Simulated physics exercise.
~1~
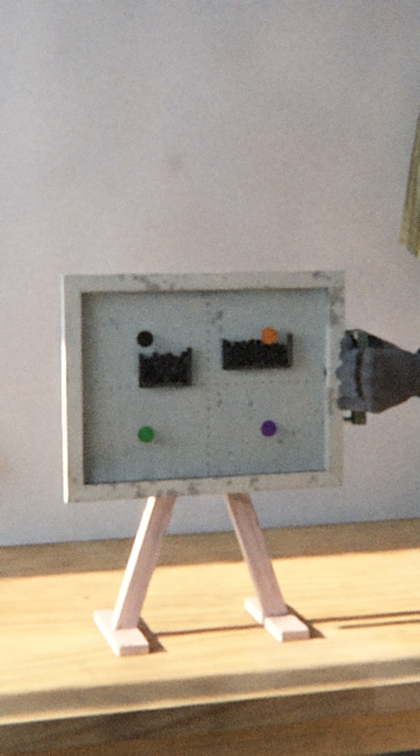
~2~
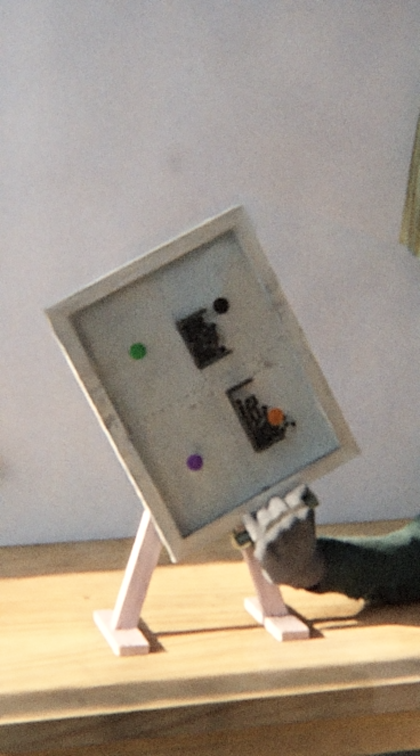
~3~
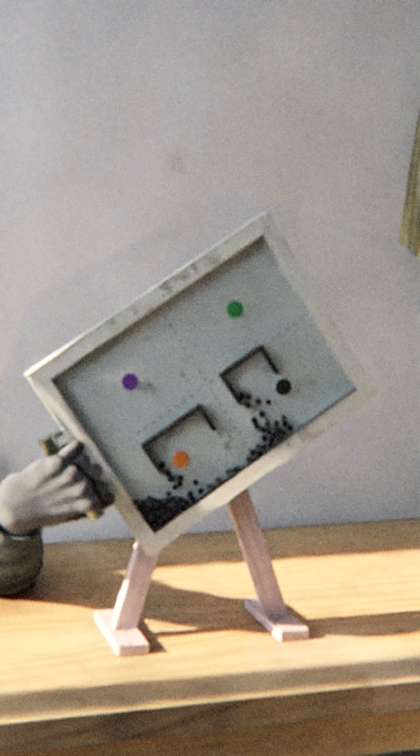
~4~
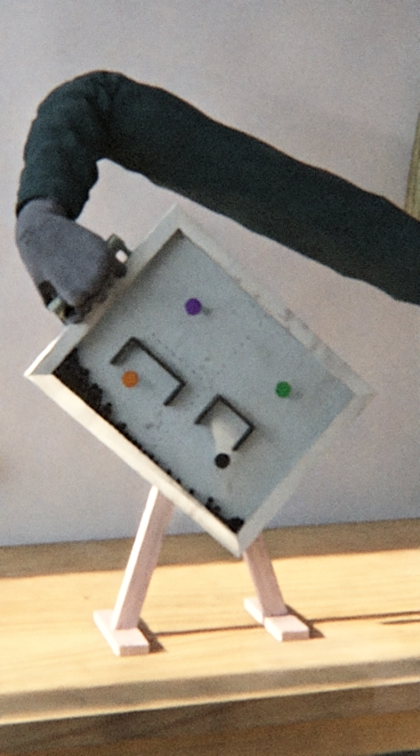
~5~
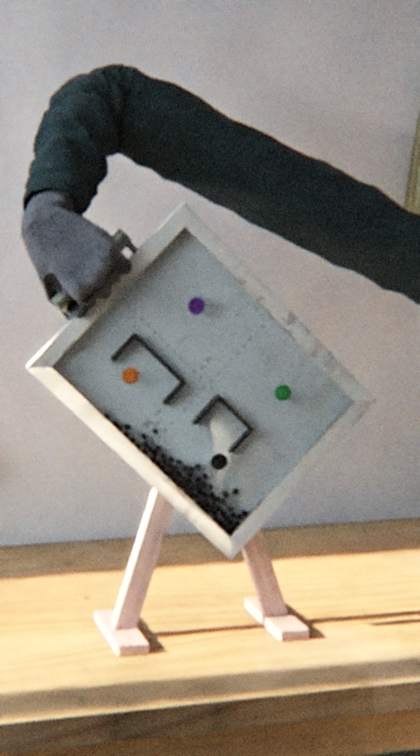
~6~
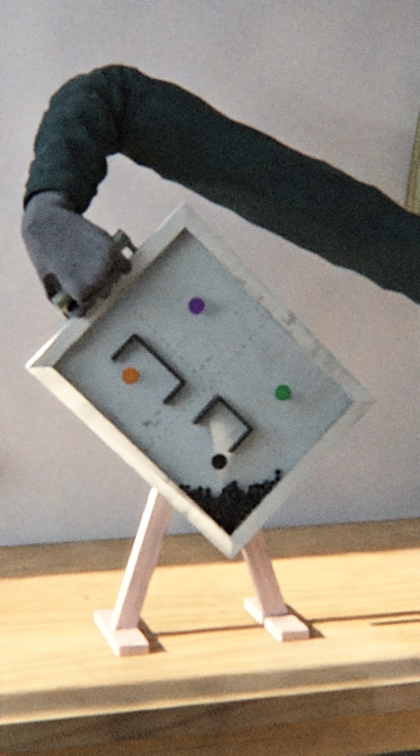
A shallow framed tray on two pale wooden legs starts level, with small black beads resting in two open-topped pockets beside black and orange dots. A gloved hand grips the right edge and turns the tray clockwise, tipping the pockets onto their sides. The turn continues until the pockets face downward and the beads spill along the lower edge. With the arm now reaching over the top, the tray tilts further and the beads lie along its lower left side. They then slide down to the right and settle in a dark heap in the bottom corner, below the black dot.
